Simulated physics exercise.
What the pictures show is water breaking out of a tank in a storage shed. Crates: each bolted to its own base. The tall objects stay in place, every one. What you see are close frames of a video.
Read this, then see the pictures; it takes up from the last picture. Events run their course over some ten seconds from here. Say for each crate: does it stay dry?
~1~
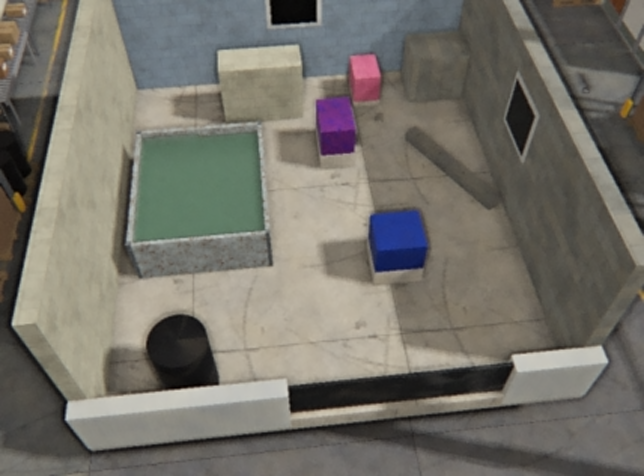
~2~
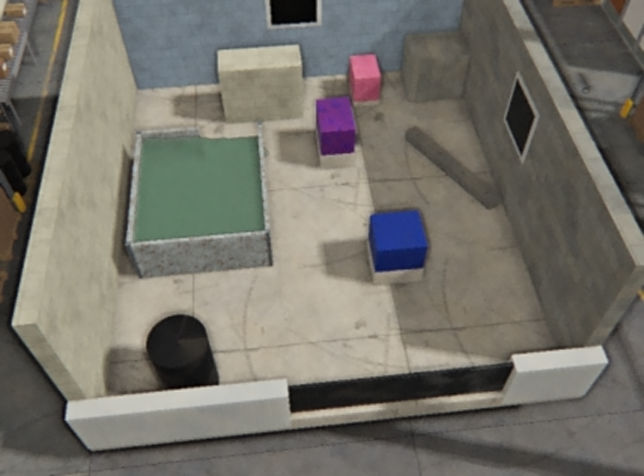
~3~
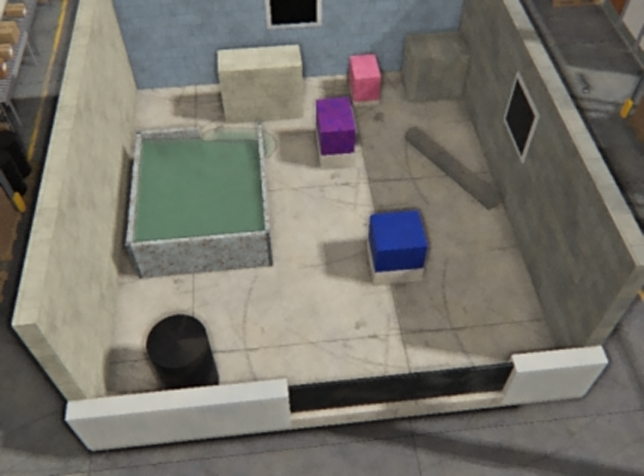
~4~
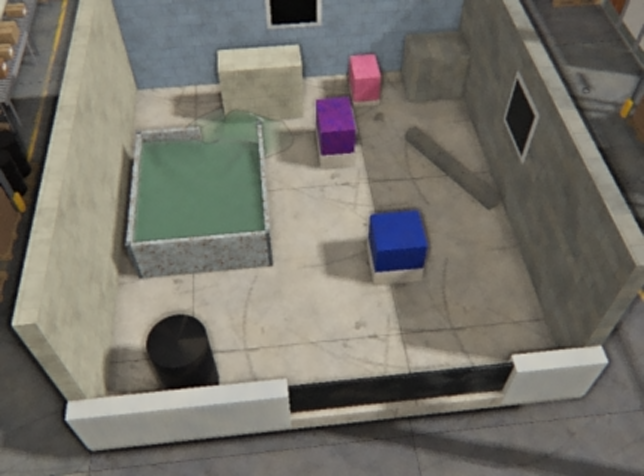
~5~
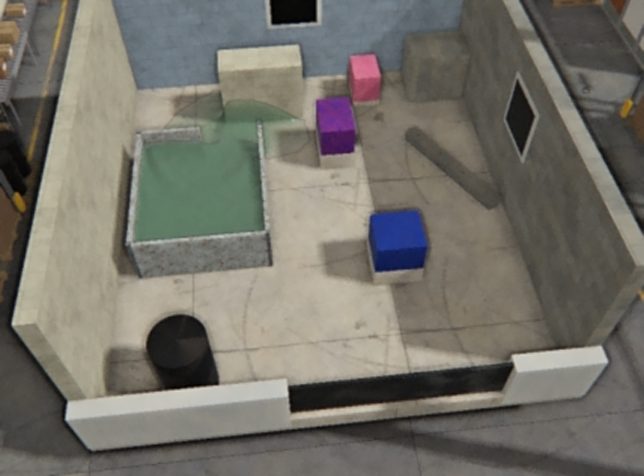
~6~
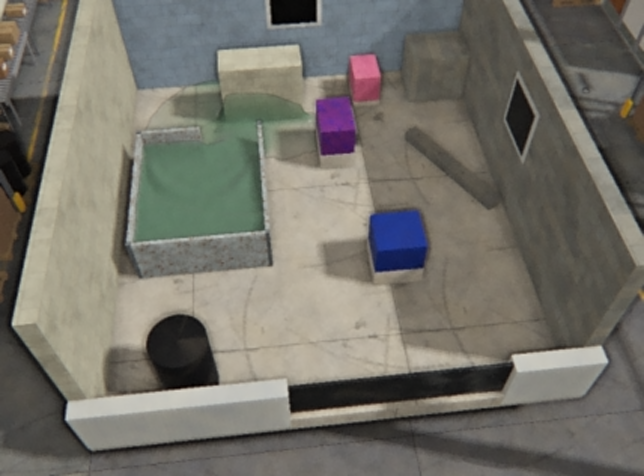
The purple crate has no water on it afterwards; the blue crate has no water on it afterwards; the pink crate has water on it afterwards.
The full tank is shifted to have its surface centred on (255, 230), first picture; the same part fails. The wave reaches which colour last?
The blue-painted one.
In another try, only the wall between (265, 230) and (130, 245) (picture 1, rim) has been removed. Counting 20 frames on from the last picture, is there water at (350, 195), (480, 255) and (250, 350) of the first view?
First: Spared by the leak. Second: Reached by the flood. Third: Reached by the flood.
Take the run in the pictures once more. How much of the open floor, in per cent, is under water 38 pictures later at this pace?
It comes to roughly 85 in a hundred.
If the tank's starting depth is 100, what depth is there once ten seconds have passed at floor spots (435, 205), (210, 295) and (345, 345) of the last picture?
Around 4, 4 and 8 %.
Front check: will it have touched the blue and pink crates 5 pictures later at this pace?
Blue dry, pink wet.
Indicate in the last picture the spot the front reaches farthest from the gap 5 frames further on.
(416, 124).
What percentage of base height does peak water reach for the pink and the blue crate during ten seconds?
The first reaches around 180 in a hundred, the second around 30.
A moment on, water covers 20 % of the floor; the purple crate water round its plinth, the blue crate not reached, the pink crate water round its plinth.
Next, water covers 30 % of the floor; the purple crate water round its plinth, the blue crate not reached, the pink crate water round its plinth.
Then, water covers 50 % of the floor; the purple crate water round its plinth, the blue crate water round its plinth, the pink crate water round its plinth.
Later, water covers 85 % of the floor; the purple crate water round its plinth, the blue crate water round its plinth, the pink crate water round its plinth.
In the end, water covers 100 % of the floor; the purple crate stayed above the water, the blue crate stayed above the water, the pink crate was topped.
